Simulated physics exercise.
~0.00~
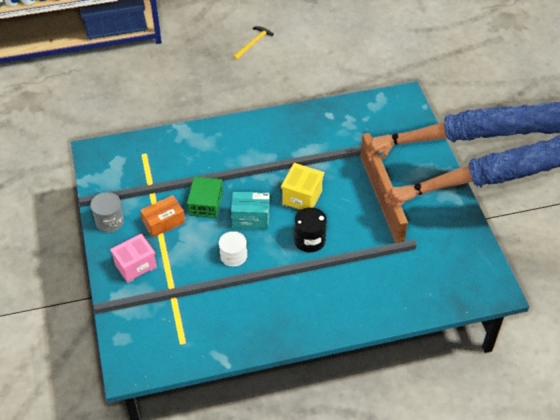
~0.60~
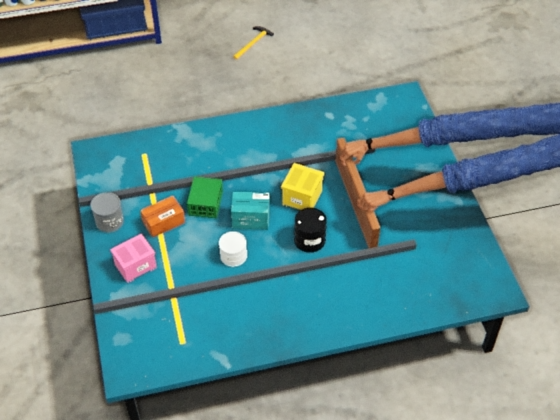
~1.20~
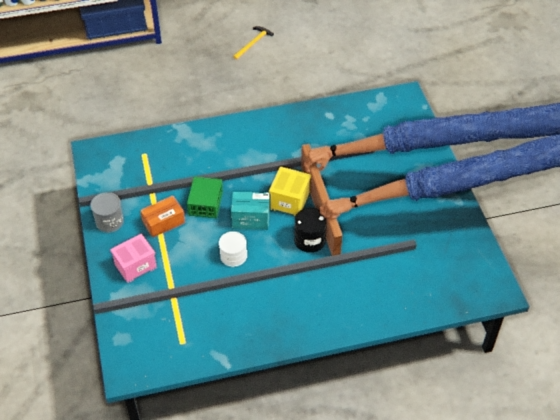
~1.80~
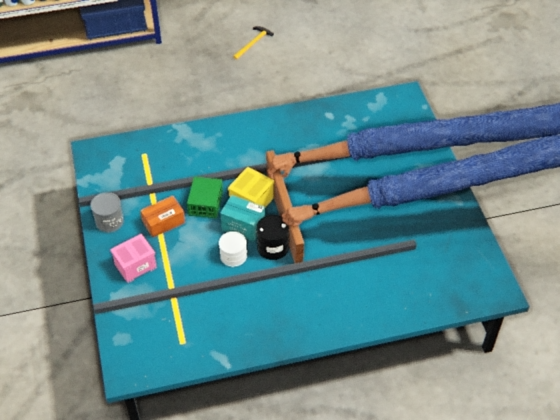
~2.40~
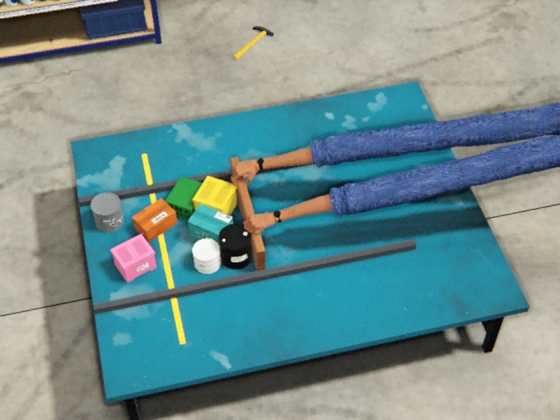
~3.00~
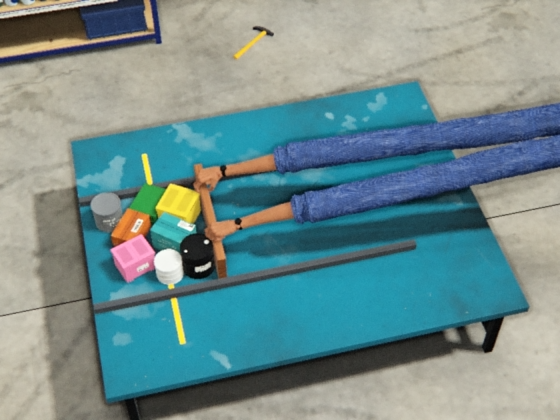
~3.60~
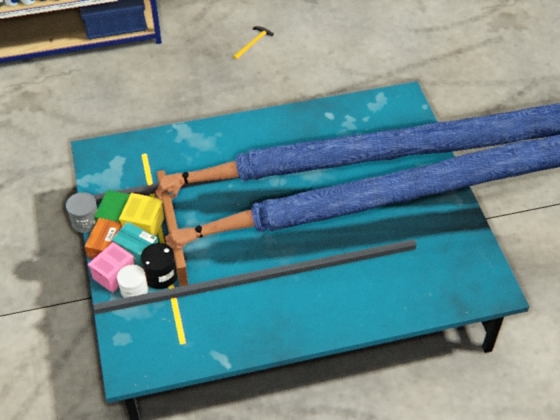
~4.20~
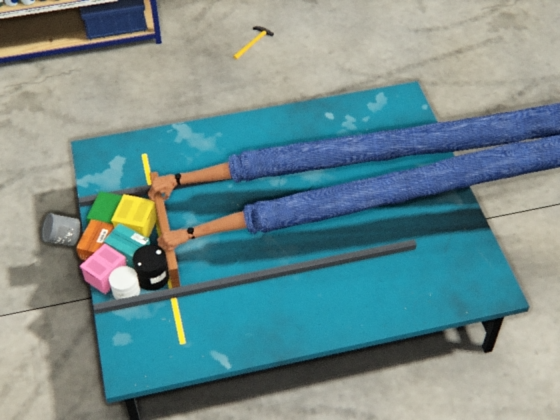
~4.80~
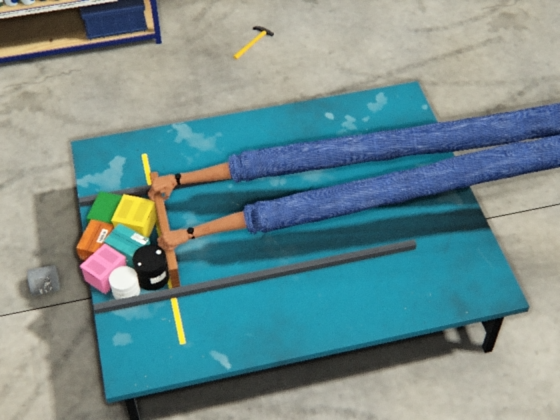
In a workshop with a concrete floor, a worn teal table is seen from above at an angle, with a hammer lying on the floor behind it. Two dark rails run across the top, a yellow tape line crosses near the left end, and coloured boxes and canisters sit between the rails. Two denim-sleeved arms push an upright wooden plank leftward from the right. It gathers the yellow tote and black canister, then the turquoise parcel, white canister and the rest into a tight cluster. The grey pail tips off the left edge and drops to the floor, while the plank stops at the tape and the other items stay crowded on the table.
